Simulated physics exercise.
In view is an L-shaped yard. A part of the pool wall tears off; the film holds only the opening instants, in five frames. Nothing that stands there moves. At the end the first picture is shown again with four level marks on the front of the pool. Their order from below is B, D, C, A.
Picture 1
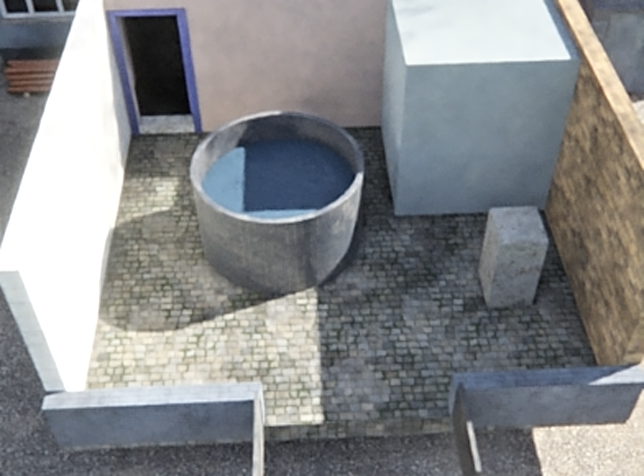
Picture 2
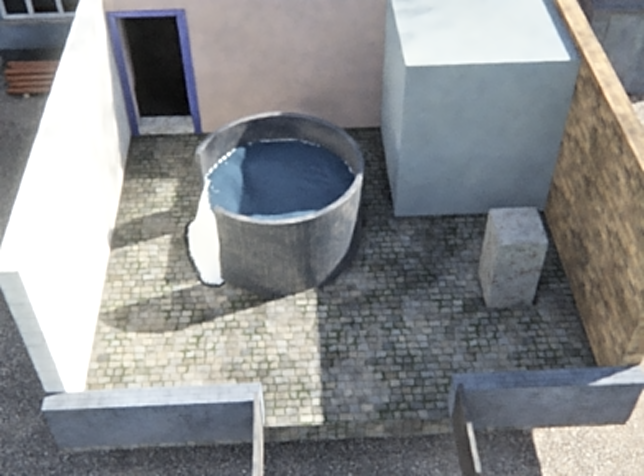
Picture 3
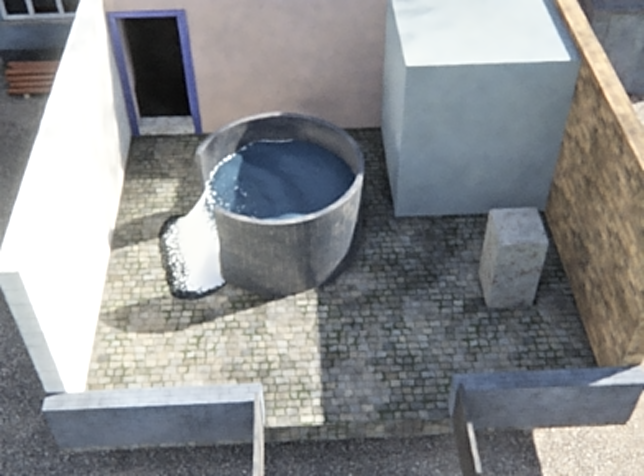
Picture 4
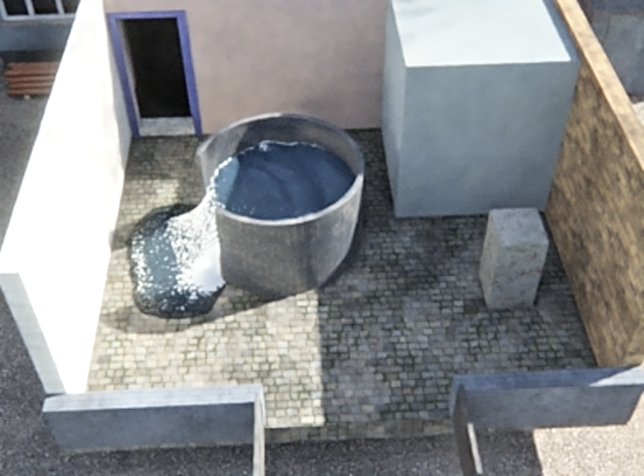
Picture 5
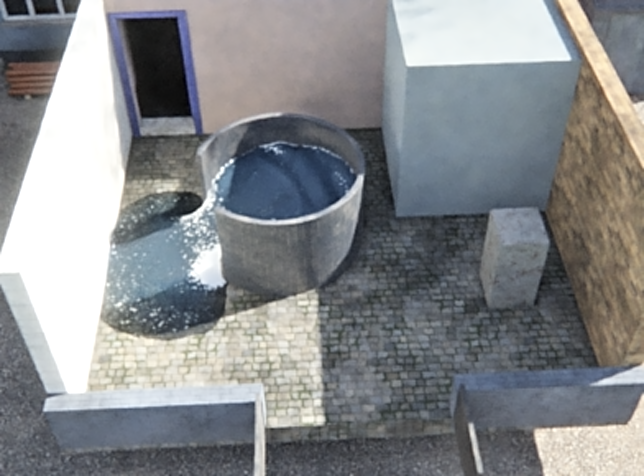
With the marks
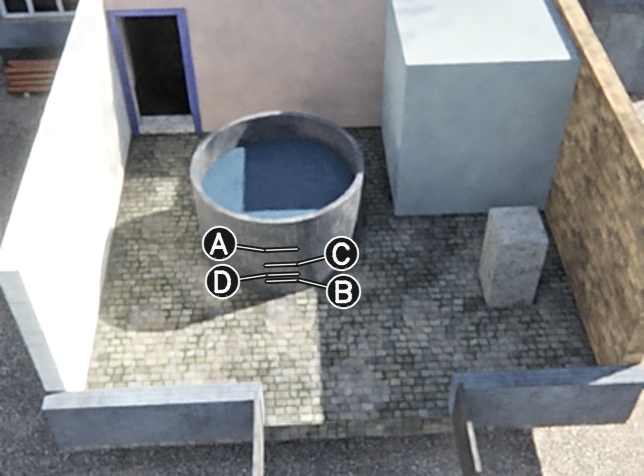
The clip opens on a walled, cobbled yard with still water in a round grey pool near a blue-framed doorway. The pool's left side opens and water pours out, turning white and foamy. It spreads across the cobbles in a dark, speckled sheet, reaching the white wall on the left.
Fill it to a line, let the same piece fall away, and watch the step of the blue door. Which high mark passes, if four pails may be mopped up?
I would pick line C.
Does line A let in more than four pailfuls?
Yes, it does.
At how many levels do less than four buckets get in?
Three of the four.
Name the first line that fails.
A it is.
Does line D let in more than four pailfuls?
No.
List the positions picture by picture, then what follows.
In the first picture, water in the pool at rest, its middle at (279, 187); foot of the blue doorway at (168, 133); open gate at (357, 375).
In the second picture, front seen at (218, 281), 1 % of the ground wet.
In the third picture, front seen at (178, 217), 4 % of the ground wet.
In the fourth picture, front seen at (150, 310), 8 % of the ground wet.
In the fifth picture, front seen at (105, 311), 14 % of the ground wet.
On the marked copy, A at (280, 249); B at (282, 280); C at (281, 264); D at (282, 274); from the bottom up B, D, C, A.
With A, about 10 bucketfuls get in.
With B, nothing gets over.
With C, a bucket or two gets in.
With D, nothing gets over.
